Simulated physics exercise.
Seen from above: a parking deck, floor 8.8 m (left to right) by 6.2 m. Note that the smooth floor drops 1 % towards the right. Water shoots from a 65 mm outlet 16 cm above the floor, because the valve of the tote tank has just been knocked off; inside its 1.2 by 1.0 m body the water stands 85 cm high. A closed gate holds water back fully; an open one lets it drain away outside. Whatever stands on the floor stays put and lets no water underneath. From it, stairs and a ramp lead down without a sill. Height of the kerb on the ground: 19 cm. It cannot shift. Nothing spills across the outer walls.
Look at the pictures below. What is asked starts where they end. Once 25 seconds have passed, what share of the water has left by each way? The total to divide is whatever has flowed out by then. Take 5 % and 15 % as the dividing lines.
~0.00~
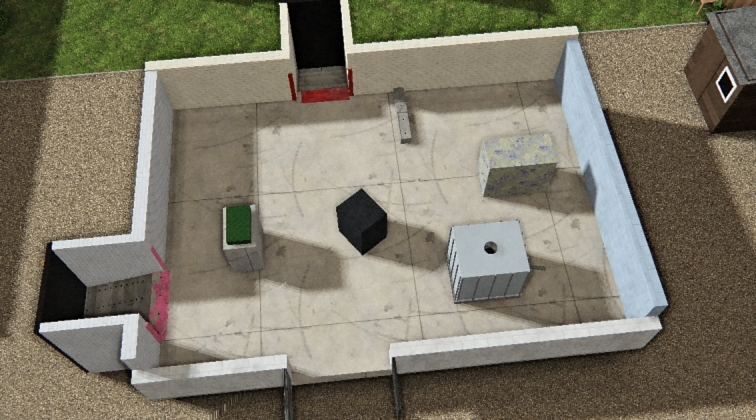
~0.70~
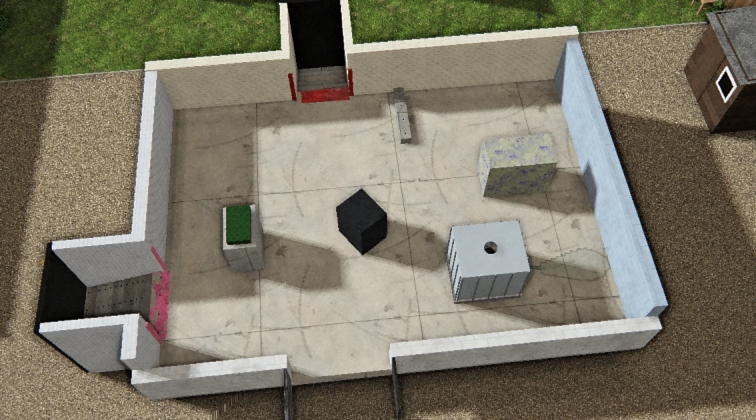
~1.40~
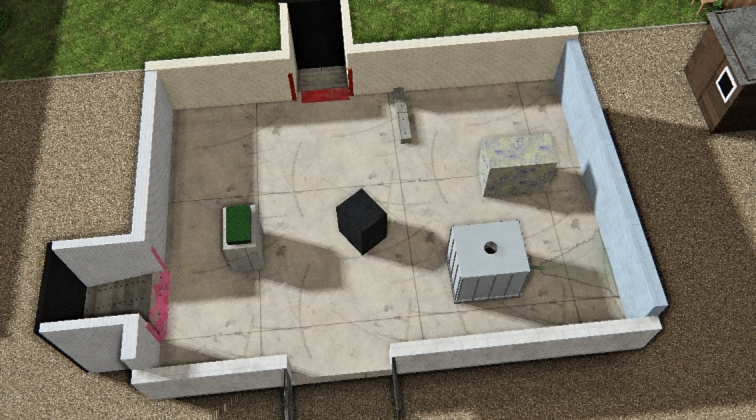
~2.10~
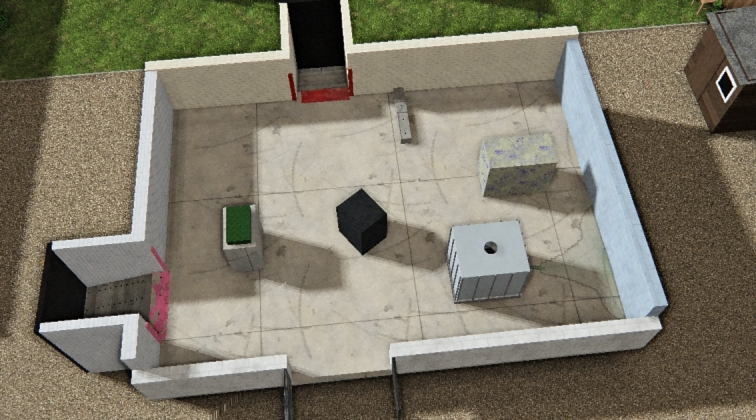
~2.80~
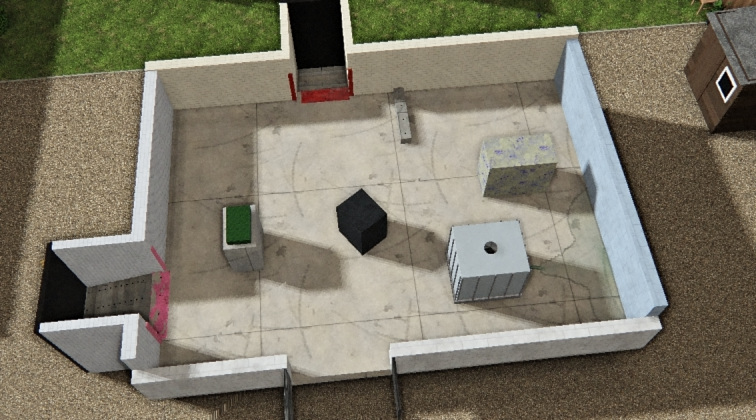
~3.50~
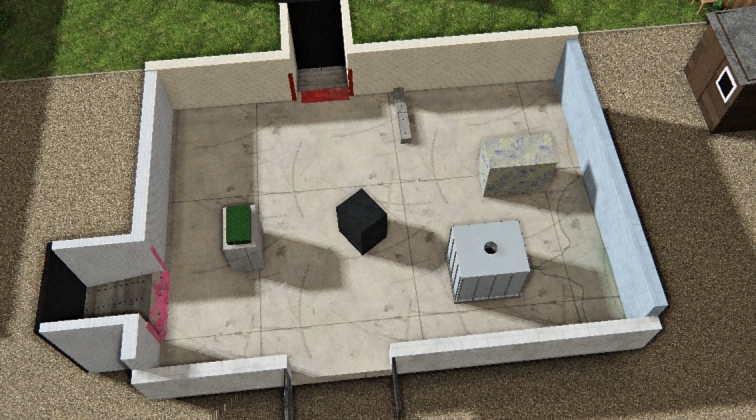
Shares: Gateway: Less than 5 %; flight of stairs down (marked red): Less than 5 %; ramp down (marked pink): Not even 5 %.
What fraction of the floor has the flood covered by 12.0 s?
15 %.
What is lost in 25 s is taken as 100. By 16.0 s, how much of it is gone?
Share by that time: About 0 %.
After 5.0 s water covers 5 % of the floor and is deepest (7 cm) near (605, 263); gone so far, the gateway 0 %, the flight of stairs down (marked red) 0 %, the ramp down (marked pink) 0 %.
After 8.0 s water covers 10 % of the floor and is deepest (6 cm) near (605, 263); gone so far, the gateway 0 %, the flight of stairs down (marked red) 0 %, the ramp down (marked pink) 0 %.
After 12.0 s water covers 15 % of the floor and is deepest (6 cm) near (605, 263); gone so far, the gateway 0 %, the flight of stairs down (marked red) 0 %, the ramp down (marked pink) 0 %.
After 16.0 s water covers 20 % of the floor and is deepest (6 cm) near (605, 263); gone so far, the gateway 0 %, the flight of stairs down (marked red) 0 %, the ramp down (marked pink) 0 %.
After 25.0 s water covers 25 % of the floor and is deepest (6 cm) near (605, 263); gone so far, the gateway 0 %, the flight of stairs down (marked red) 0 %, the ramp down (marked pink) 0 %.
